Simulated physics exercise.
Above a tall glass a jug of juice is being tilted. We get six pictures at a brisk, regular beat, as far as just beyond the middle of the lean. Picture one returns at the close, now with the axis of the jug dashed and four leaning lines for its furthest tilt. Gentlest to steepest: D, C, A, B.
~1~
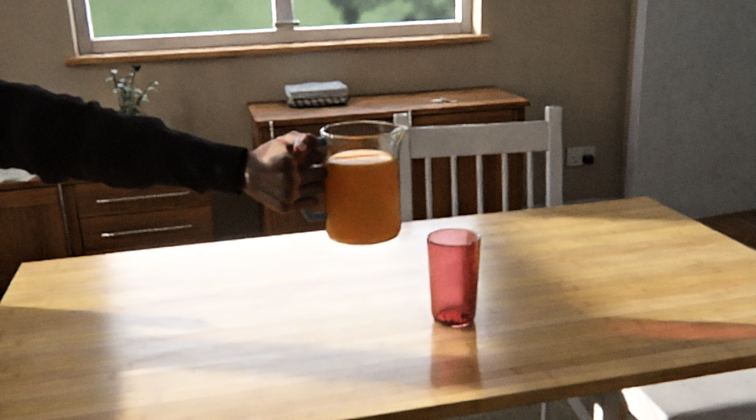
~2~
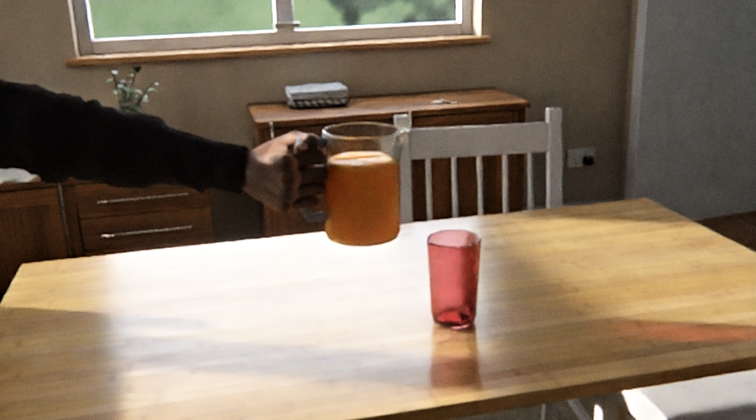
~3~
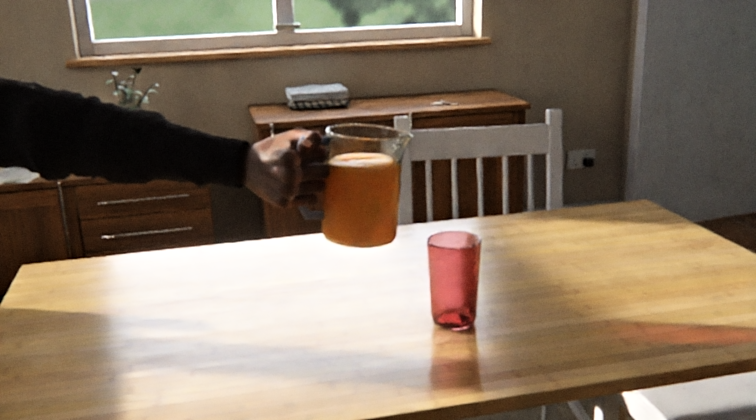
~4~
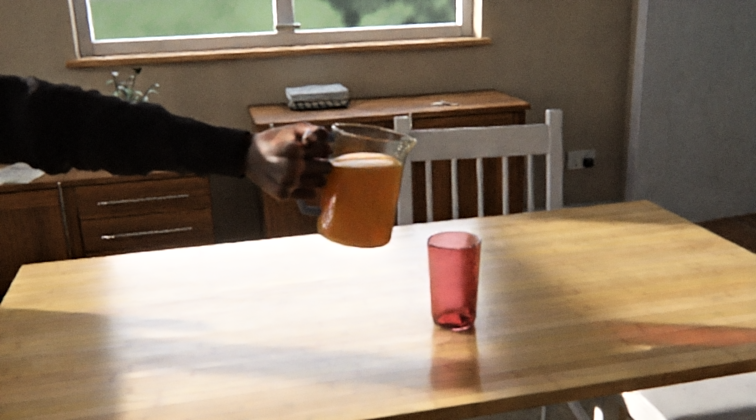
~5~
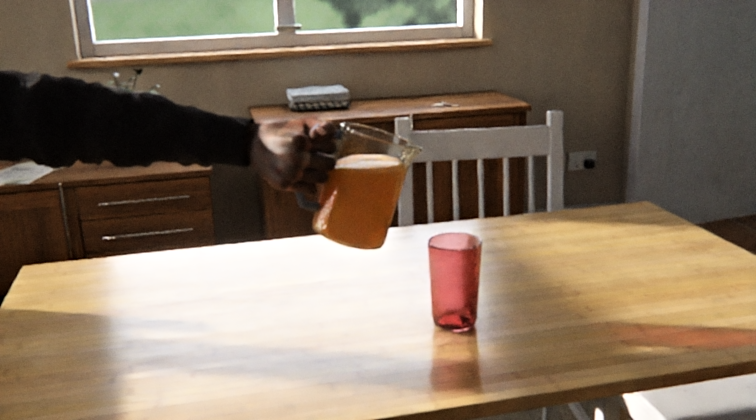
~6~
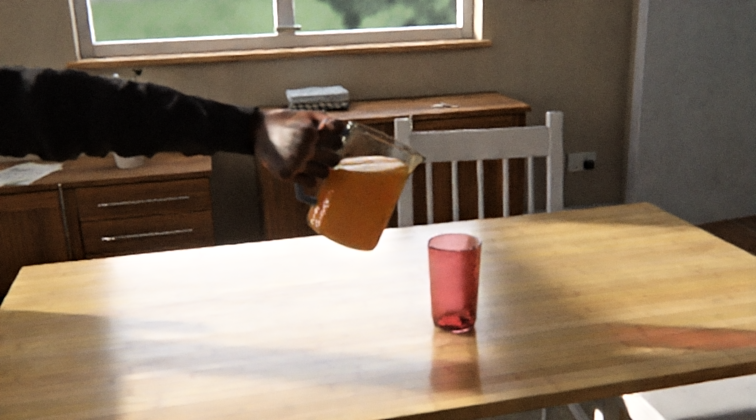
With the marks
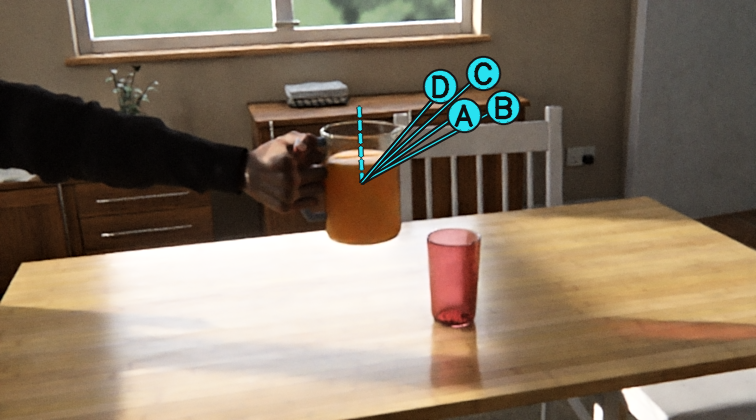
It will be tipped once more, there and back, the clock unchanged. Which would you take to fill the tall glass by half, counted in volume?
The answer is tilt B.
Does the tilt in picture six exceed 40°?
No, it does not.
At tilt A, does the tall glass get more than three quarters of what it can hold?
No, less.
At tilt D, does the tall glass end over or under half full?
Under.
In cyan, A at (447, 121); B at (487, 114); C at (470, 83); D at (431, 101).
If A is chosen, the tall glass ends with about 34 % of what it can hold.
If B is chosen, the tall glass ends with about 51 % of what it can hold.
If C is chosen, the tall glass ends with about 19 % of what it can hold.
If D is chosen, the tall glass ends with about 8 % of what it can hold.
